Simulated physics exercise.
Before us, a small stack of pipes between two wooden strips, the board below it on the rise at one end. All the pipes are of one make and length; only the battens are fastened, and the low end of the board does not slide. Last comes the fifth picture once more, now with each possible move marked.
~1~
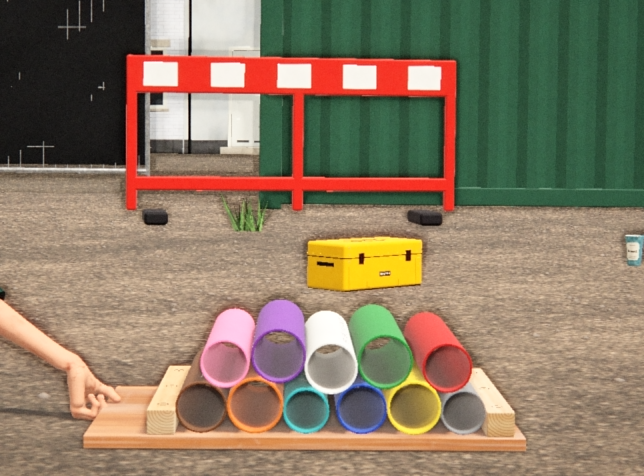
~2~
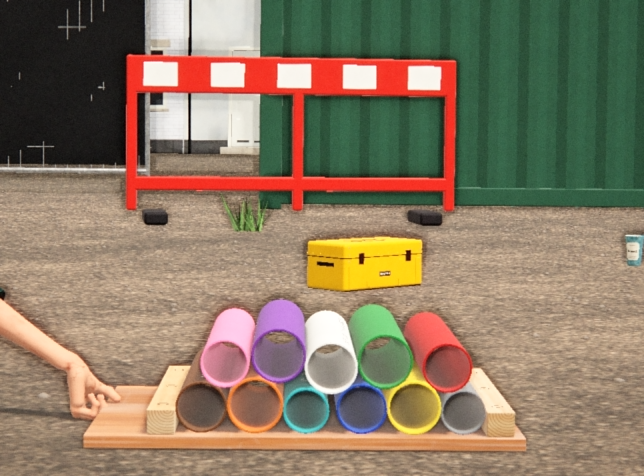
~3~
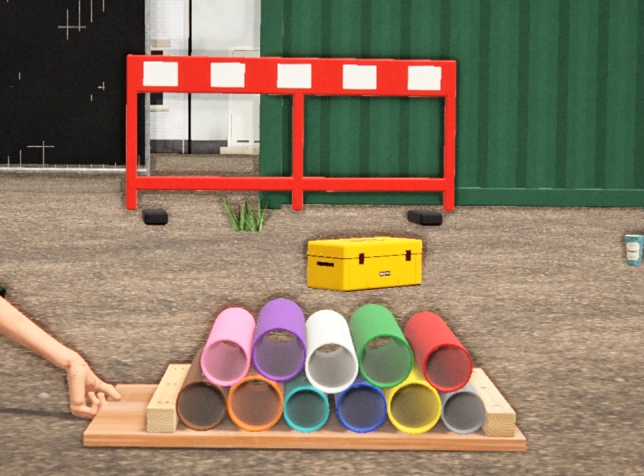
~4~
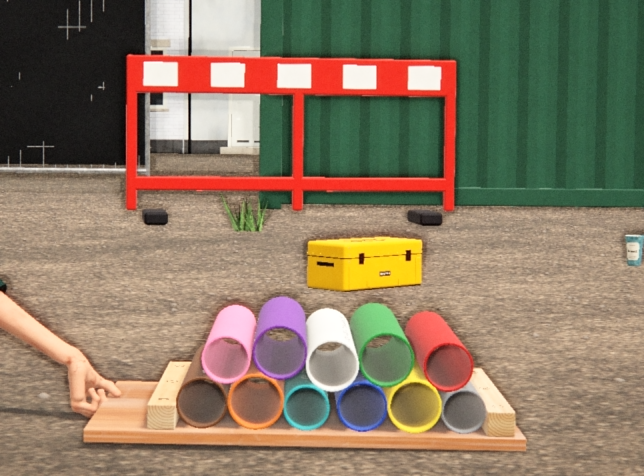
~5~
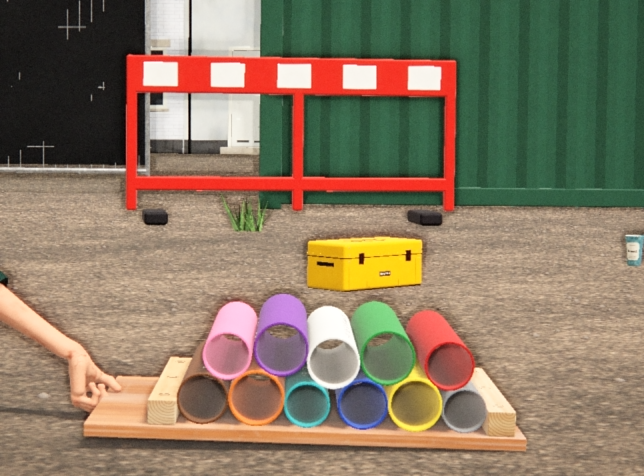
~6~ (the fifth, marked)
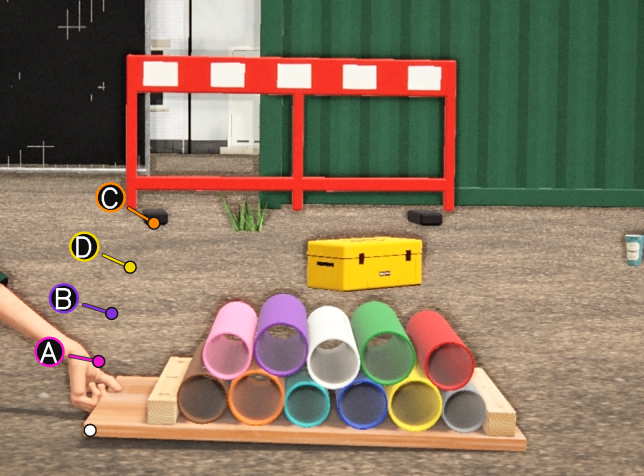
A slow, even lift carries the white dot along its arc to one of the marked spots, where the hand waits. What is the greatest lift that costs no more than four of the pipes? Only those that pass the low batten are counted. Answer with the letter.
The highest mark that will do is C.
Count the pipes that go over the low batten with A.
With A, none.
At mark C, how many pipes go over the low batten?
At C the number is four.
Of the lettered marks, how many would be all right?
Four of them.
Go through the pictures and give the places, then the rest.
White pipe (331, 368); green pipe (385, 362); red pipe (447, 368), in the first picture.
Red pipe (447, 368); purple pipe (279, 356), in the second picture.
Board (305, 404); brown pipe (201, 406); orange pipe (255, 404); grey pipe (464, 412), in the third picture.
Board (305, 402); brown pipe (202, 403); orange pipe (256, 402), in the fourth picture.
Board (305, 399); brown pipe (202, 399); orange pipe (256, 398), in the fifth picture.
On the marked copy, A at (99, 362); B at (112, 314); C at (154, 223); D at (130, 267); the white dot at (90, 430).
Following C. Soon after the start, board at 17°.
Later, board at 30°.
In the end, board at 30°, four over the low batten (white, green, red, purple).
As for the rest, A none over the low batten; B none over the low batten; D four over the low batten (white, green, red, purple).
